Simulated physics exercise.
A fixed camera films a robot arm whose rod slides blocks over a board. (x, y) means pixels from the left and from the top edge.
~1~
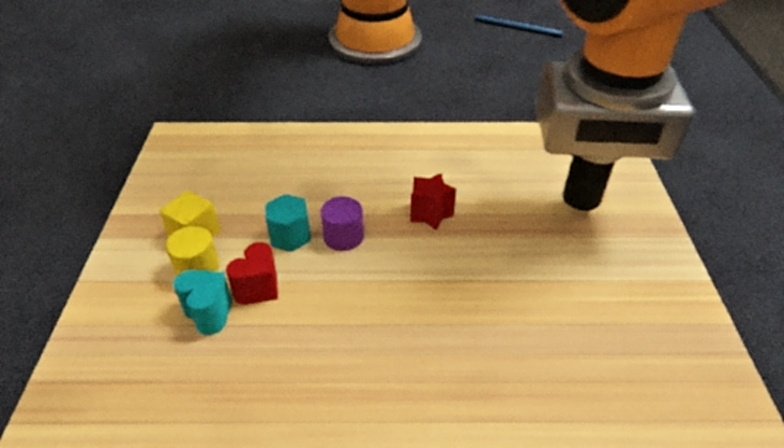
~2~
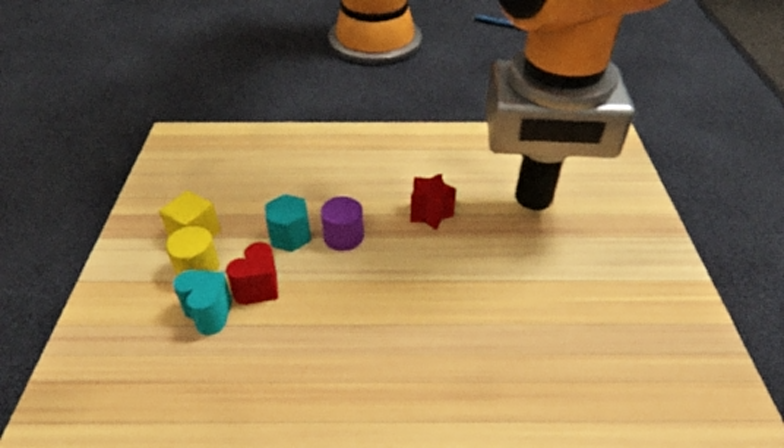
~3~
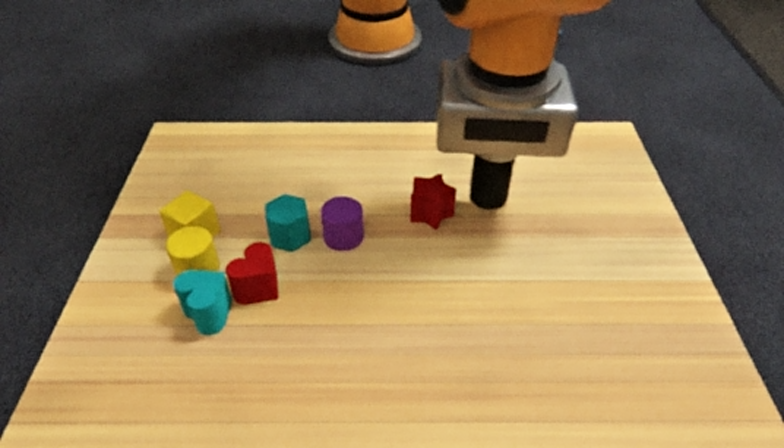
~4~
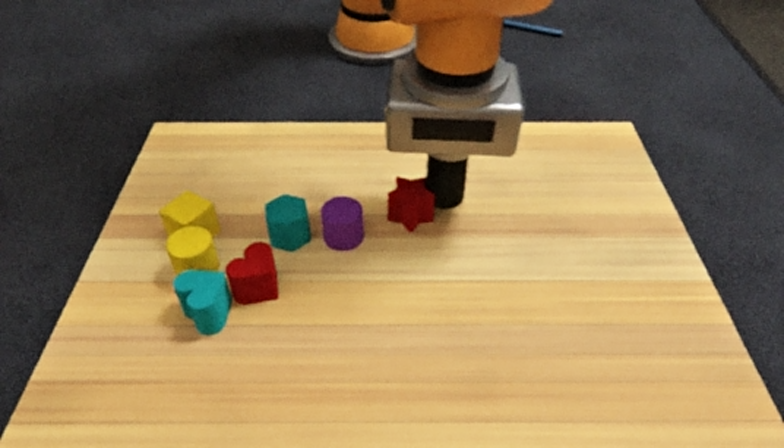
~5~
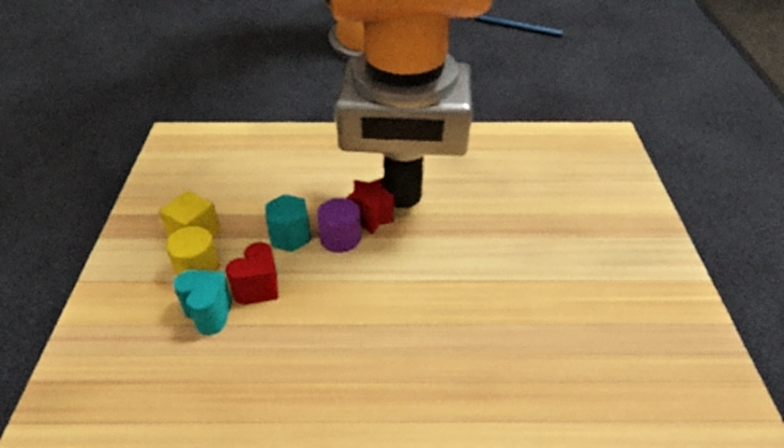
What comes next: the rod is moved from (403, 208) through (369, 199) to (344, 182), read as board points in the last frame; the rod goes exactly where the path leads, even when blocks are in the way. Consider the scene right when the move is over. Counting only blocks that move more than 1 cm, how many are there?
I expect one block to move.
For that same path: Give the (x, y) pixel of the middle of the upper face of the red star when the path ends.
Around pixel (336, 186).
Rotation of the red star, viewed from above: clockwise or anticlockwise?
It swings round anticlockwise.
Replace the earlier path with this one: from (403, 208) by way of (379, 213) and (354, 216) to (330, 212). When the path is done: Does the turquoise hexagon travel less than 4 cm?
Final answer: Yes.
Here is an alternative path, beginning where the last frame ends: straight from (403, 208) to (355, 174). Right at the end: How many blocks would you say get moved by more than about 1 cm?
The way I see it, the answer is one.
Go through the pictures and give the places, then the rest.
The first picture shows tip of the rod at (582, 198), middles of tops, turquoise hexagon at (286, 208), purple cylinder at (342, 209), red star at (432, 186).
The second picture shows rod at (534, 198), nothing pushed.
The third picture shows rod at (488, 197), nothing pushed.
The fourth picture shows rod at (445, 196), red star at (411, 188).
The fifth picture shows rod at (403, 196), turquoise hexagon at (286, 208), purple cylinder at (338, 211), red star at (370, 190).
The first path, step by step. Halfway along, rod at (367, 186); purple cylinder at (332, 213); red star at (341, 188), turned 25° anticlockwise.
At the end, rod at (343, 170); turquoise hexagon unmoved; purple cylinder at (332, 213); red star at (336, 186), turned 35° anticlockwise.
